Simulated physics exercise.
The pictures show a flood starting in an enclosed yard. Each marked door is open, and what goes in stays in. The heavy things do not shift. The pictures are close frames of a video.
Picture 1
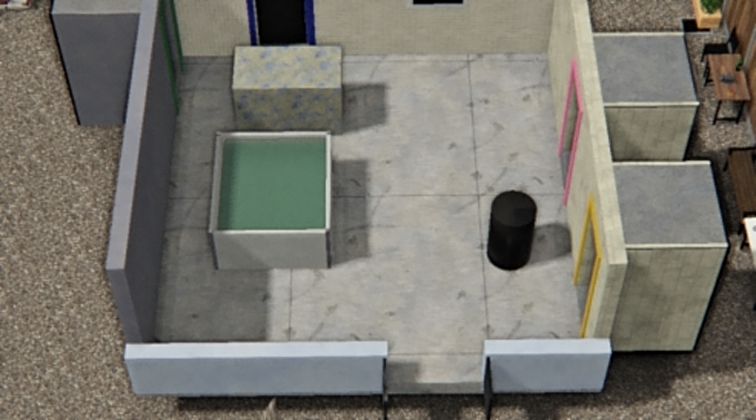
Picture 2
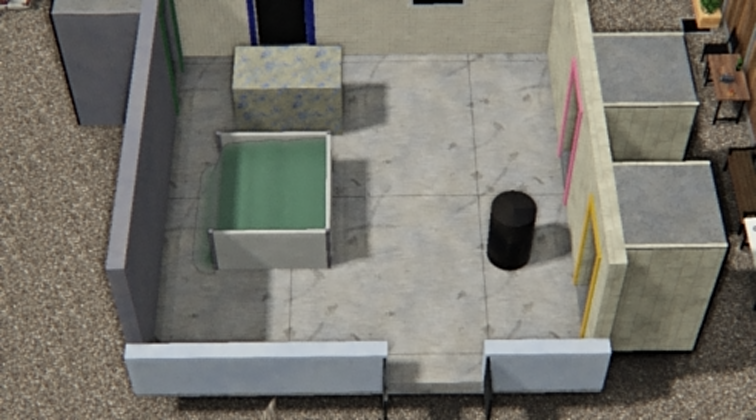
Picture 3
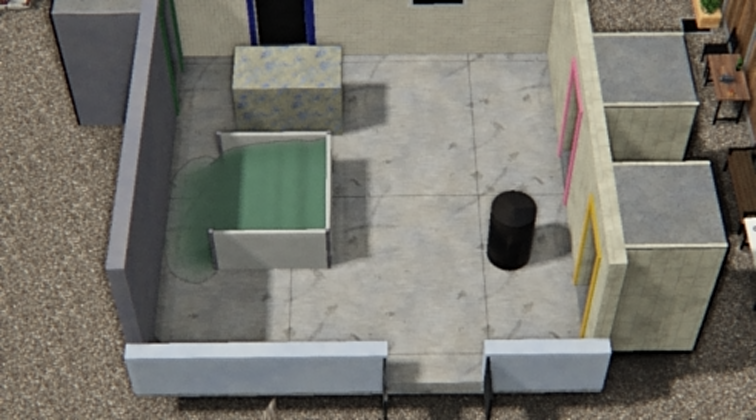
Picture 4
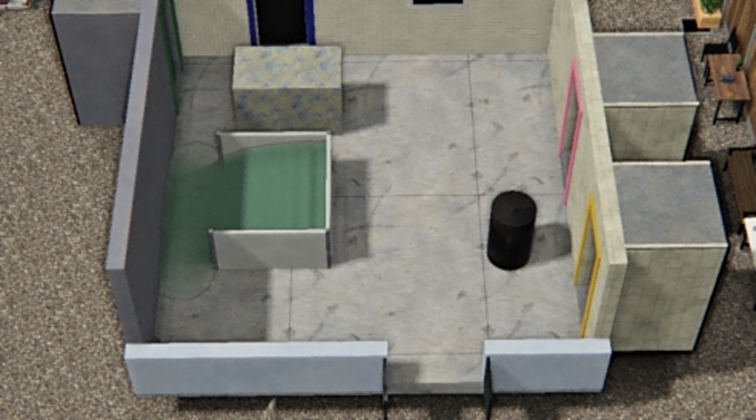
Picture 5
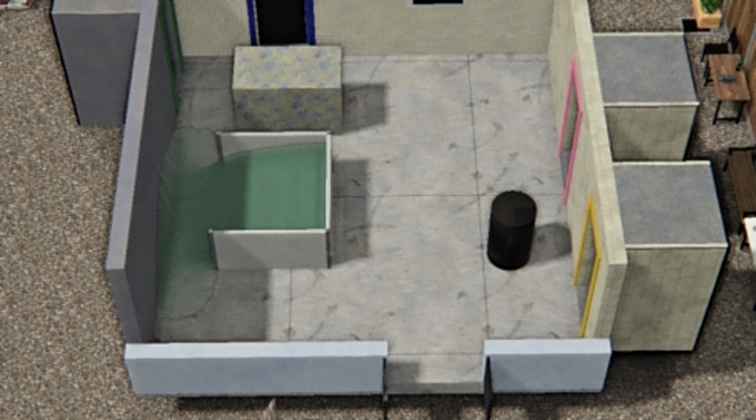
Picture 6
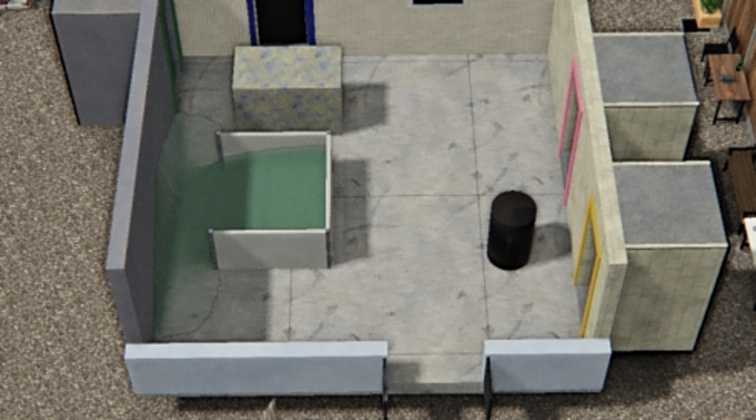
Walled concrete yard with a square tank of green water losing its left side, the water spreading leftward across the floor.
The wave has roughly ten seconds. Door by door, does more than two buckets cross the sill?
The pink door holds within the limit; the yellow door floods; the blue door floods; the green door holds within the limit.
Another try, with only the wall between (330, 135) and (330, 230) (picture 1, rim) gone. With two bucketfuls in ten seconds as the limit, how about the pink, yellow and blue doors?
My reading: Pink goes over; yellow lets more in; blue holds.
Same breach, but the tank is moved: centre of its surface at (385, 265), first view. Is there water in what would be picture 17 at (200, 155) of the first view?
Verdict: Under water.
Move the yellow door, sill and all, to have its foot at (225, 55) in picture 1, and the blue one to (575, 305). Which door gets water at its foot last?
Last comes the pink door.
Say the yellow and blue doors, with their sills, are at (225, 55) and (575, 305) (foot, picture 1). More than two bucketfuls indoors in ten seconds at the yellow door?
One by one: Yellow door passes that mark.
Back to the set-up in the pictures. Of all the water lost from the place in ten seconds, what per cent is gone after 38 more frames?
Close to 60 %.
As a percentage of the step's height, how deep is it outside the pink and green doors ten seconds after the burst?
About 40 and 20 per cent.
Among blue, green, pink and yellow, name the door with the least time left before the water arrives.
It is the one in green.
A moment on, water covers 20 % of the floor; the pink door not reached, the yellow door not reached, the blue door not reached, the green door wet at the sill, nothing in.
Next, water covers 30 % of the floor; the pink door not reached, the yellow door not reached, the blue door under two buckets in, the green door wet at the sill, nothing in.
Then, water covers 65 % of the floor; the pink door not reached, the yellow door wet at the sill, nothing in, the blue door over two buckets in, the green door under two buckets in.
Later, water covers 90 % of the floor; the pink door wet at the sill, nothing in, the yellow door far over two buckets in, the blue door over two buckets in, the green door under two buckets in.
In the end, water covers 95 % of the floor; the pink door wet at the sill, nothing in, the yellow door far over two buckets in, the blue door over two buckets in, the green door under two buckets in.
